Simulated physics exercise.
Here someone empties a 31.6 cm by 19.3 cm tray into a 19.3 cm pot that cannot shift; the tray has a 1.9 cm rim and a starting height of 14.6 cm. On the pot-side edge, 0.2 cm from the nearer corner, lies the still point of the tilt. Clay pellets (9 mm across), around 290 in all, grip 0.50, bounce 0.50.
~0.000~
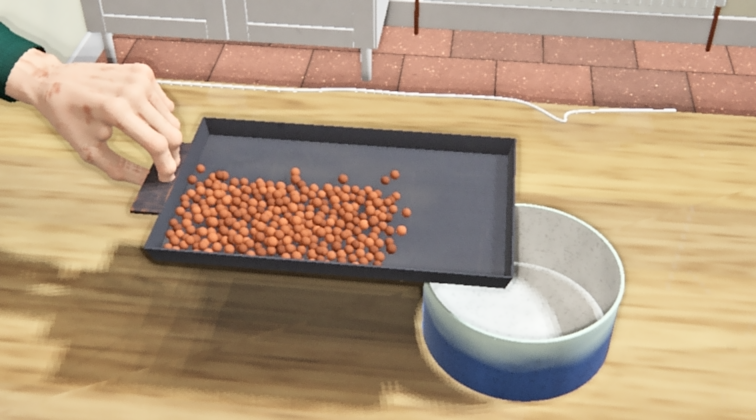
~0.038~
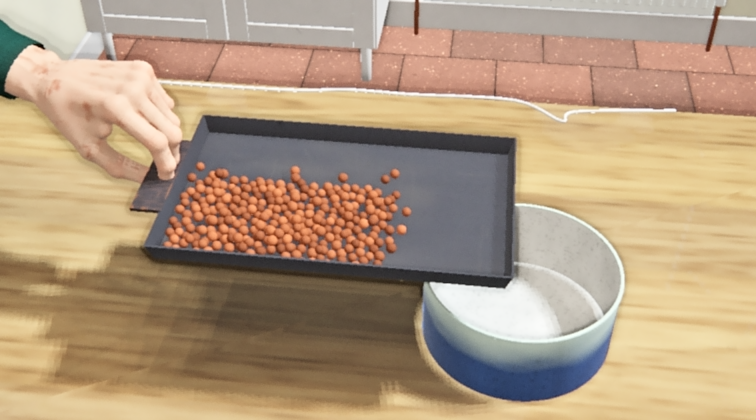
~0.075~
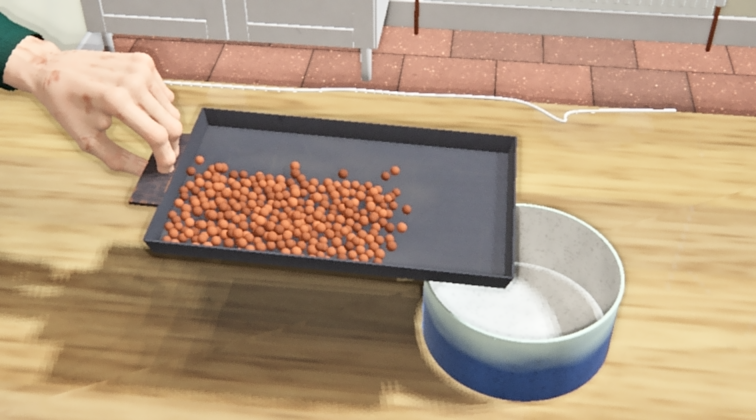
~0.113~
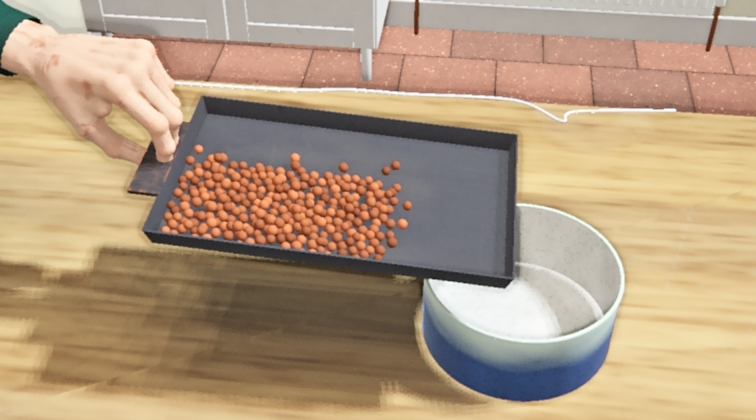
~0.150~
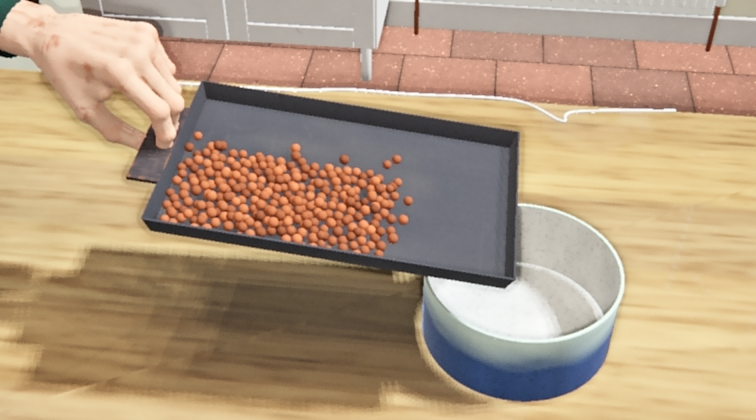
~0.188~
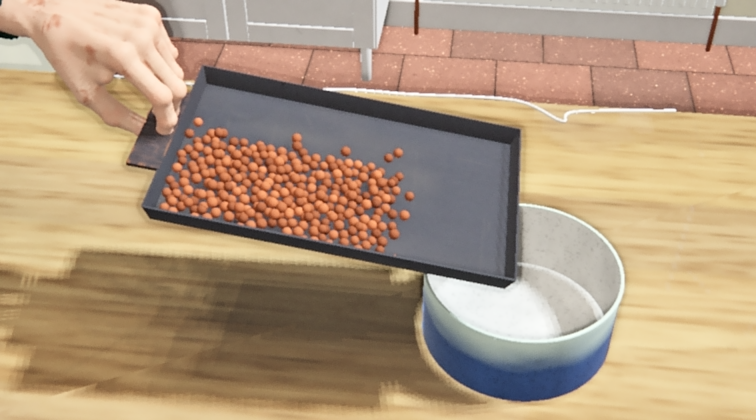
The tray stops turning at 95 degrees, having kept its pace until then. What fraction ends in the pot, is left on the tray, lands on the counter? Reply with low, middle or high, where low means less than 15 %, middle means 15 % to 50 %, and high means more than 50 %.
My answer: Pot - middle; left on the tray - low; counter - high.
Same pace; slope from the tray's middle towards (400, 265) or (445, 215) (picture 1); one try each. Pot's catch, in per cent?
Near 0 and 80 per cent, in that order.
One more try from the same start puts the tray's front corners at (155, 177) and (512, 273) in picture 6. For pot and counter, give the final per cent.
The pot gets 80 and the counter 20.
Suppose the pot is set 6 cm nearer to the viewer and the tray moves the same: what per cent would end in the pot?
It would come to roughly 95 percent.
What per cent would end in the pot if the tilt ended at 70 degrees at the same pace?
That would give about 20 per cent.
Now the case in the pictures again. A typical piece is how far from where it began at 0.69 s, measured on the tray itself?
About 11 cm.
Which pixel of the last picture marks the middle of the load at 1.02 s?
Look about (549, 277) in the last view.
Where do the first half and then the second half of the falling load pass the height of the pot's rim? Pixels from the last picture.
It passes about (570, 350) first and (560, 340) afterwards.
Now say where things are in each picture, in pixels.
In the first frame, tray tilt 0 degrees, front corners at (152, 244) and (506, 273); middle of the pieces at (283, 223); pot at (523, 267).
In the second frame, tray tilt 0 degrees, front corners at (152, 242) and (507, 273); middle of the pieces at (283, 222).
In the third frame, tray tilt 2 degrees, front corners at (151, 236) and (507, 273); middle of the pieces at (282, 217).
In the fourth frame, tray tilt 4 degrees, front corners at (150, 227) and (508, 273), lowest corner right front; middle of the pieces at (282, 210).
In the fifth frame, tray tilt 7 degrees, front corners at (150, 215) and (509, 274), lowest corner right front; middle of the pieces at (283, 202).
In the sixth frame, tray tilt 10 degrees, front corners at (150, 203) and (510, 274), lowest corner right front; middle of the pieces at (284, 193); pot at (523, 267). The tray's pace is about 80 degrees a second.
After 0.69 s, tilt 51 degrees; the tray holds 100 %, the pot 0 %.
After 1.02 s, tilt 78 degrees; the tray holds 50 %, the pot 10 %.
After 1.45 s, tilt 95 degrees; the tray holds 0 %, the pot 40 %.
At rest (2.1 s), pot 40 %, tray 0 %, counter 60 %.
